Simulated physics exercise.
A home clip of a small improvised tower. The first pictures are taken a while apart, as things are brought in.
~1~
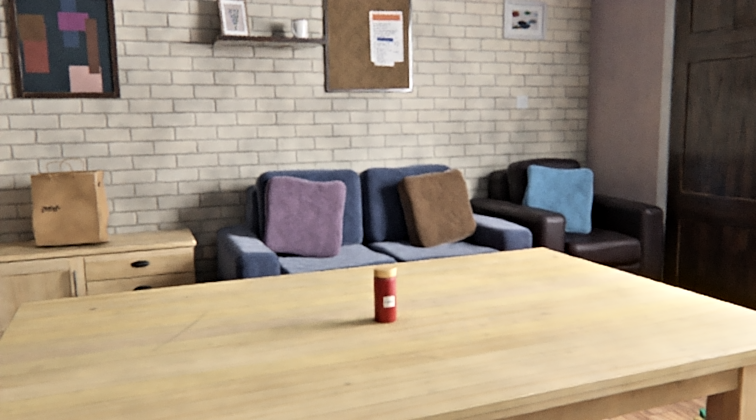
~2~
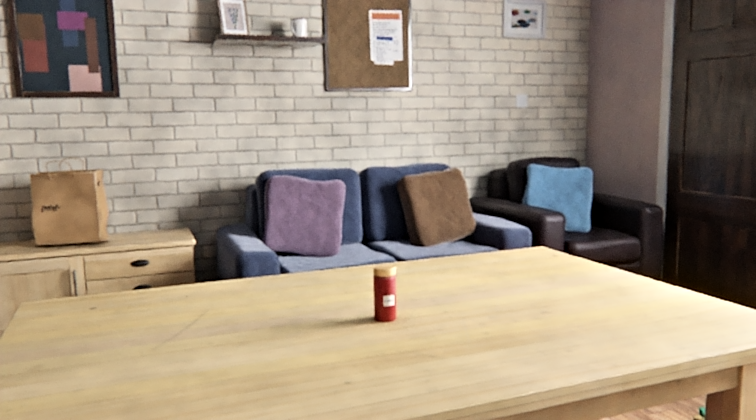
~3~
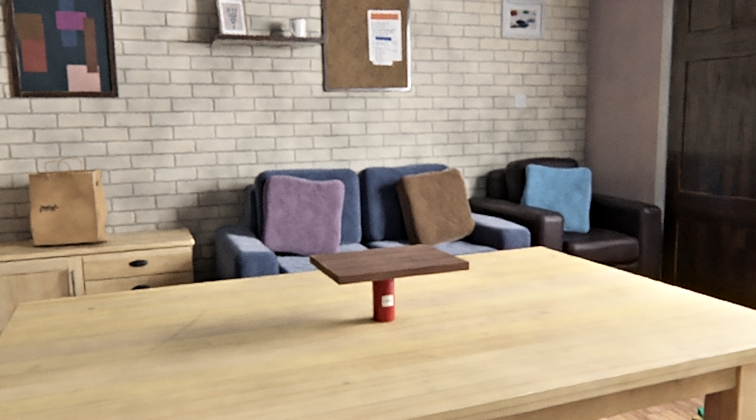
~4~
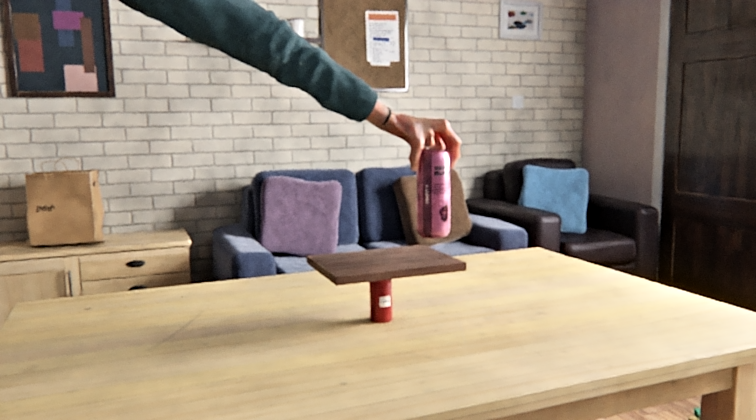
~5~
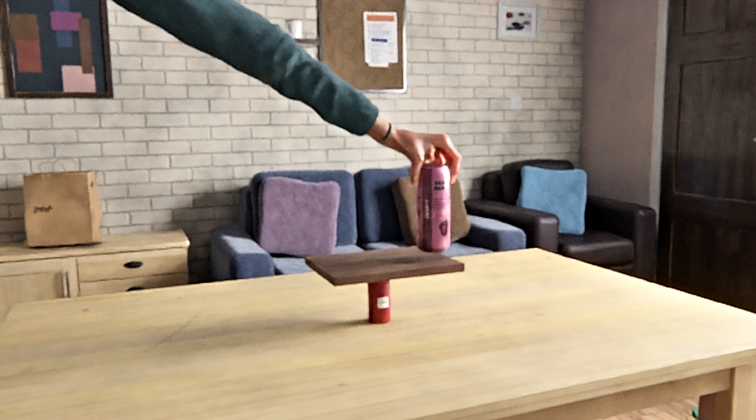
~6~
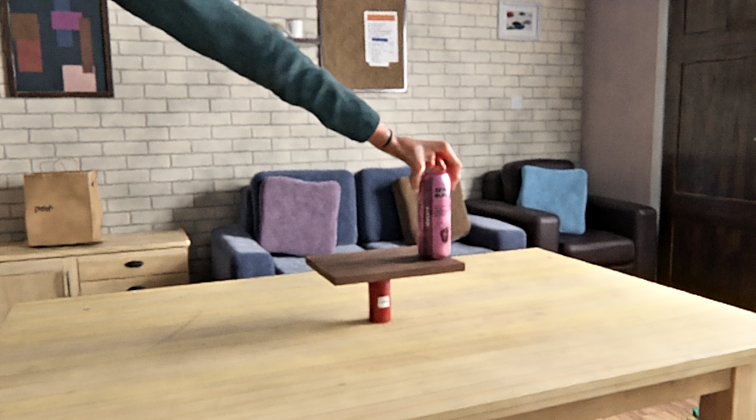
A hand lowers a pink can onto the right side of a board atop a red shaker.
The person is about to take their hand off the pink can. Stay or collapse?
Outcome: The stack gives way.
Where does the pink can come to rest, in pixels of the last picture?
Around (501, 292).
Then, 0.40 s after the last picture, pink can now fallen; brown board tipped 50° from how it was.
Then, 0.50 s after the last picture, brown board tipped 53° from how it was.
Then, 0.70 s after the last picture, brown board now fallen; red shaker on its side.
At rest, fallen, pink can, red shaker and brown board. Seen from the same camera at the end, pink can near (501, 292). The stack loses its balance.
